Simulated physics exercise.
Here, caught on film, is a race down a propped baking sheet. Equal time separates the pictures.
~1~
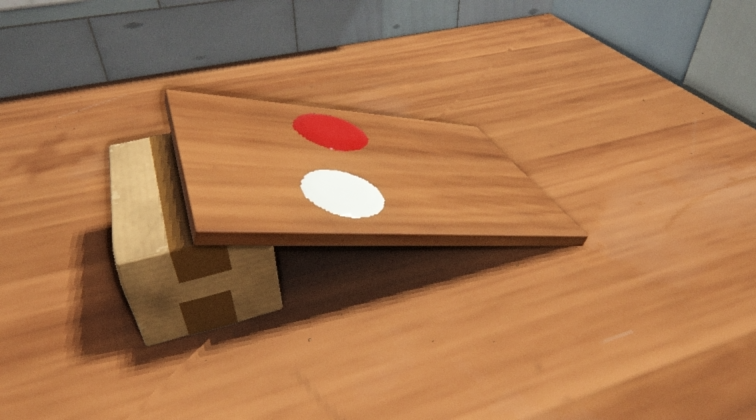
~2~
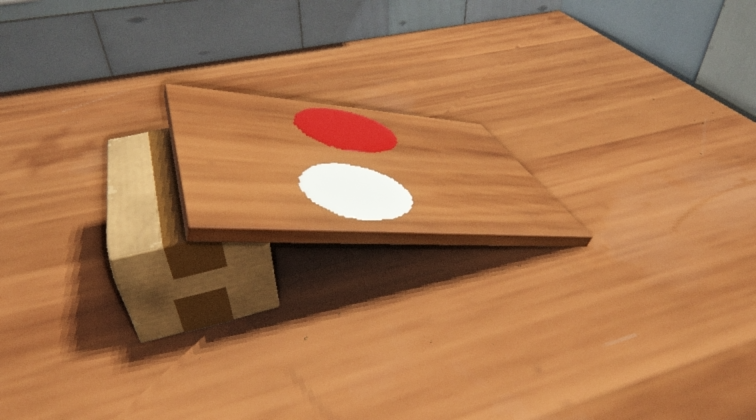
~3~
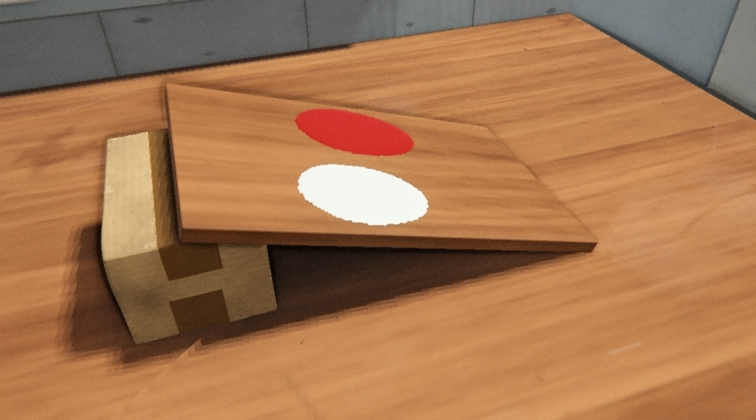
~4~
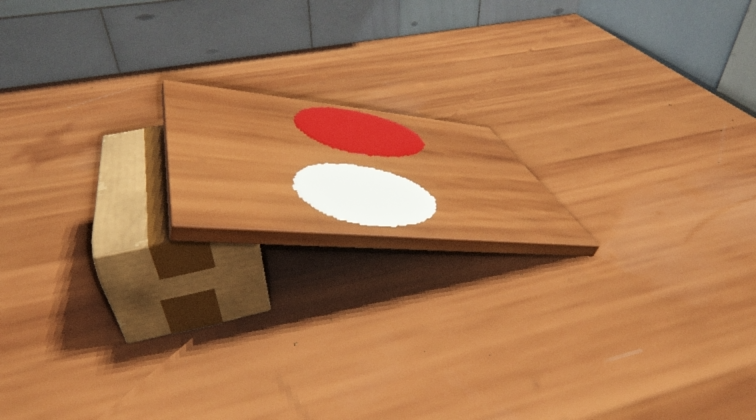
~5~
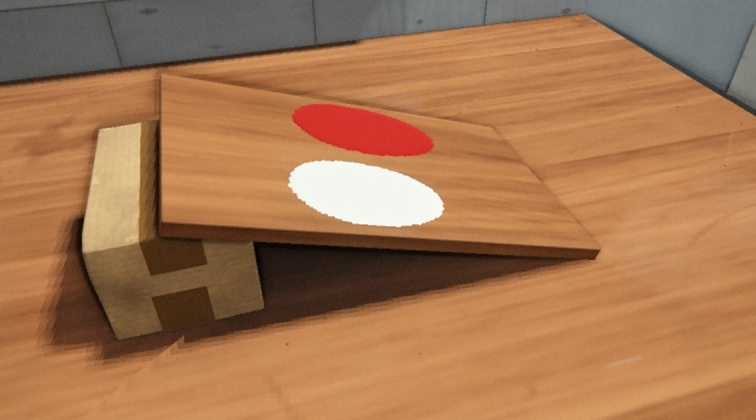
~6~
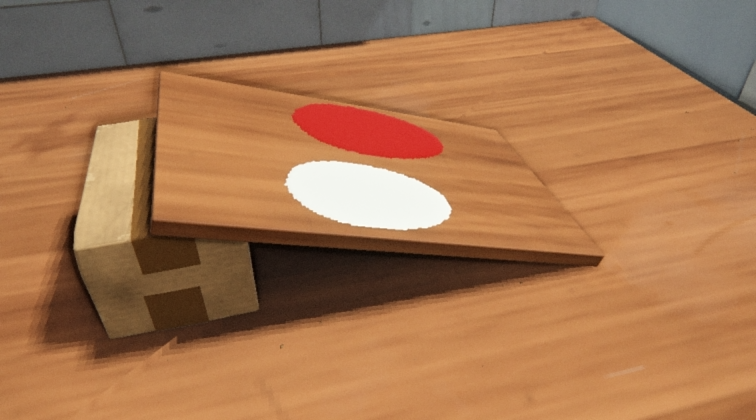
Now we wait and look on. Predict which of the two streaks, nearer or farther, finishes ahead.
It's going to be the rear one that gets there first.
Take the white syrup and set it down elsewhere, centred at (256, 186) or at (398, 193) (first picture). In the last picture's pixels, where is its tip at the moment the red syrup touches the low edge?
Roughly (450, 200) for the first start and roughly (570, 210) for the second.
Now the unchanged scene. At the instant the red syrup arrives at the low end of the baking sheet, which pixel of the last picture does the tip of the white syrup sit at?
My best guess for the front is close to (524, 210).
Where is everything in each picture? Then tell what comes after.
The first frame shows tip of the white syrup half way down; tip of the red syrup (358, 132) half way down.
The second frame shows tip of the white syrup (395, 192) half way down; tip of the red syrup half way down.
The third frame shows tip of the white syrup half way down; tip of the red syrup (403, 136) three quarters of the way down.
The fourth frame shows tip of the white syrup (423, 196) half way down; tip of the red syrup three quarters of the way down.
The fifth frame shows tip of the white syrup half way down; tip of the red syrup (420, 136) three quarters of the way down.
The sixth frame shows tip of the white syrup (436, 200) three quarters of the way down; tip of the red syrup three quarters of the way down.
Next, the white syrup is three quarters of the way down; the red syrup is close to the edge.
Finally, the white syrup is three quarters of the way down; the red syrup is at the low edge.
